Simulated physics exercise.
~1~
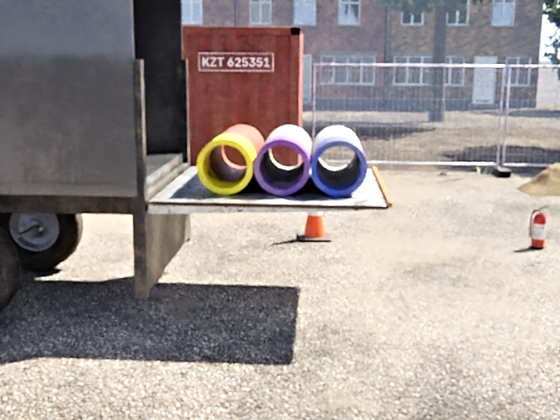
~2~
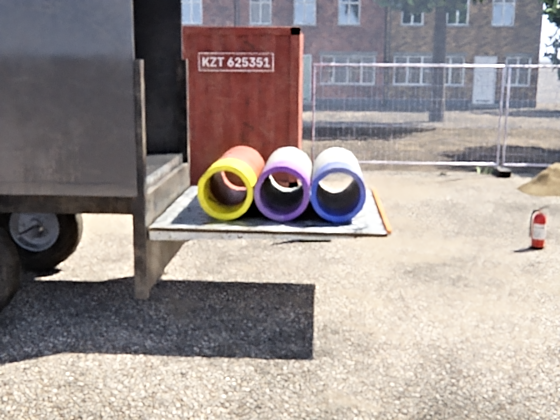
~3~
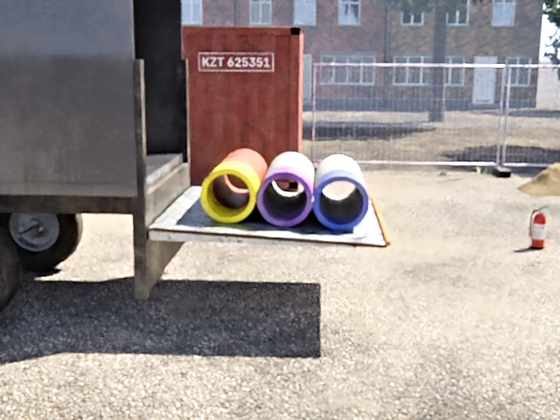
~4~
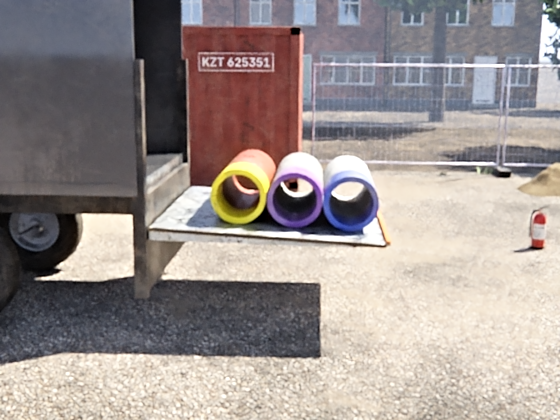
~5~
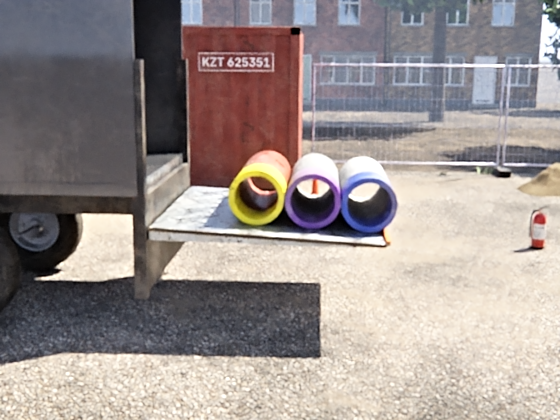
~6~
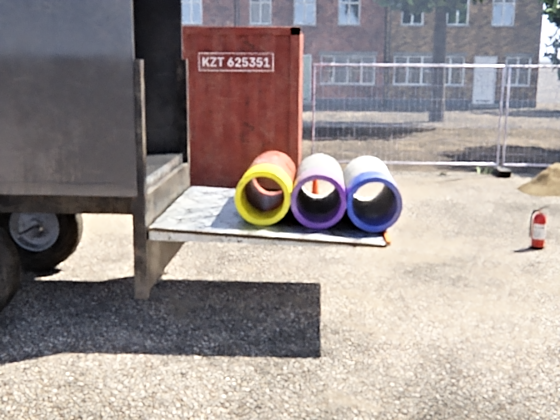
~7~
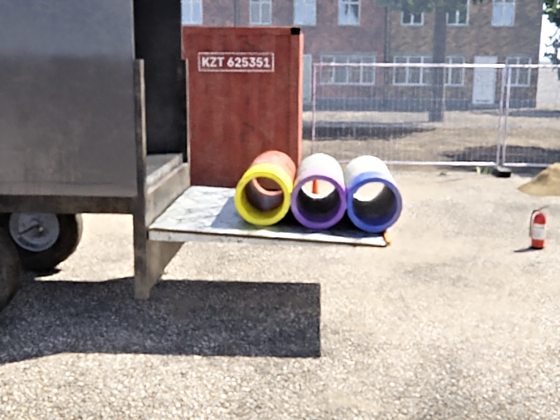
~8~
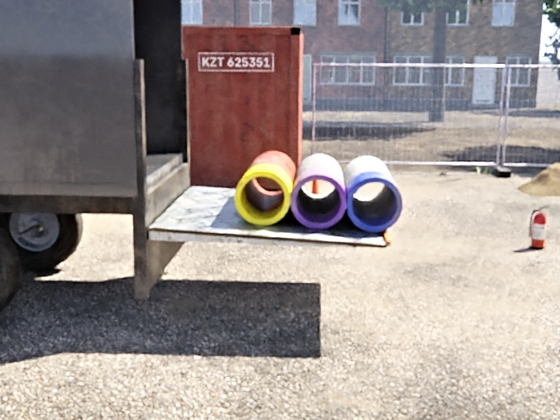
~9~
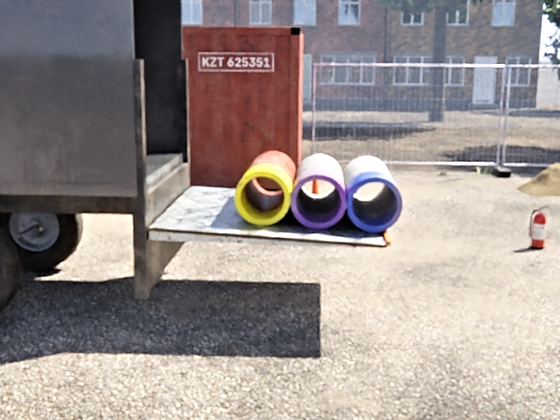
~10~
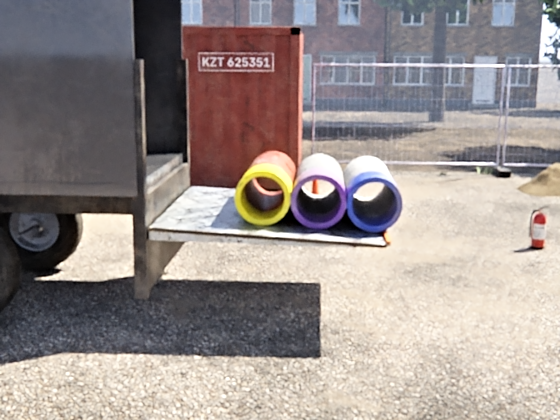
Three concrete pipes on a lowered, tilting truck platform roll right and stop together near its edge.
